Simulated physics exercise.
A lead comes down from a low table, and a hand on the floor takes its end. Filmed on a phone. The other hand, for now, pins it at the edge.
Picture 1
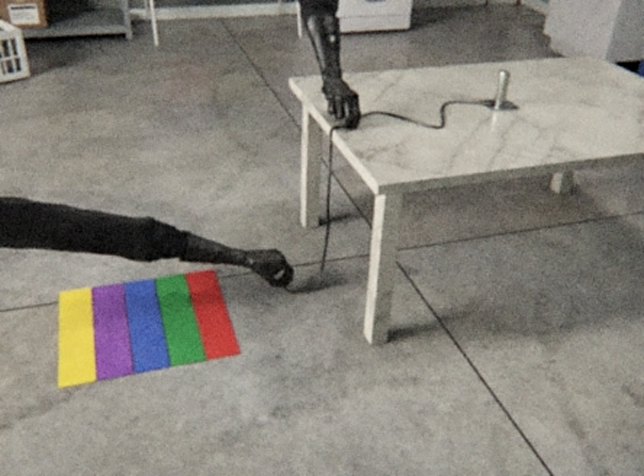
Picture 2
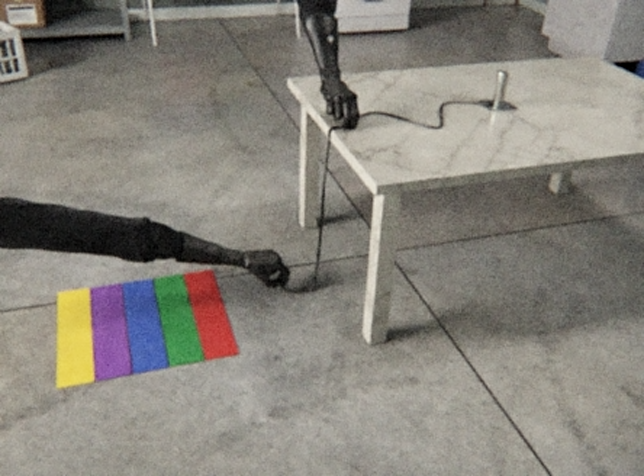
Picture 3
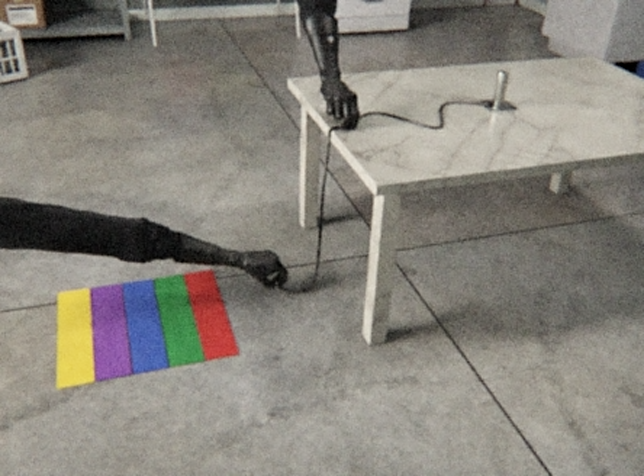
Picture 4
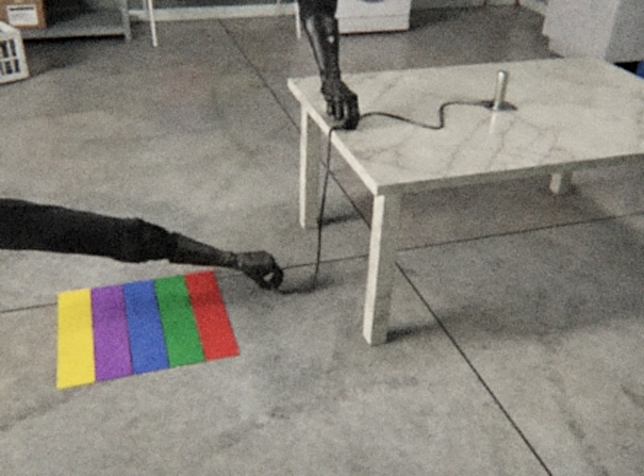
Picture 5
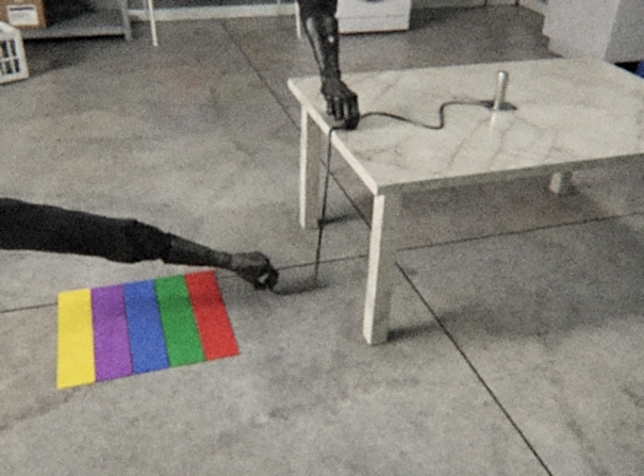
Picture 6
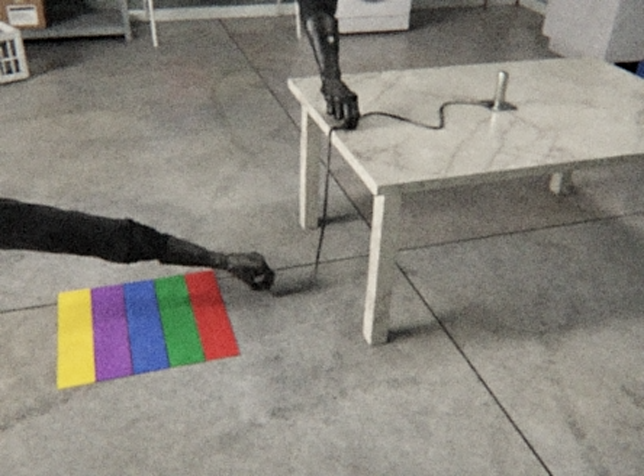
In the video, one dark hand pins a thin lead at the edge of a low table while another, near the floor beside a mat of coloured stripes, holds its lower end and moves it slightly to the left.
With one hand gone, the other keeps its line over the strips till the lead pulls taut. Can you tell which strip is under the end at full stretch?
Yes, the yellow one.
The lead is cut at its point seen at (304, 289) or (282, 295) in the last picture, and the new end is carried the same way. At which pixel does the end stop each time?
First (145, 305), then (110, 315).
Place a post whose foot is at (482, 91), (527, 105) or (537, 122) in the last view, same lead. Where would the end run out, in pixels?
Try 1 about (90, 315), try 2 about (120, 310), try 3 about (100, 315).
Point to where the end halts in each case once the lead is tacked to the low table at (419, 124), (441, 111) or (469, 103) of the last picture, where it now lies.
Result per try (px, approx.): (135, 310); (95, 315); (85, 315).
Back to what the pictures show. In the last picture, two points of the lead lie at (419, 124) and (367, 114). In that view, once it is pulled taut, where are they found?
First one close to (373, 122), second close to (320, 139).
Early on, end near (136, 308); over blue.
Midway, end near (99, 314); over purple.
At the end of the slack, end near (77, 318); over yellow. Over yellow.
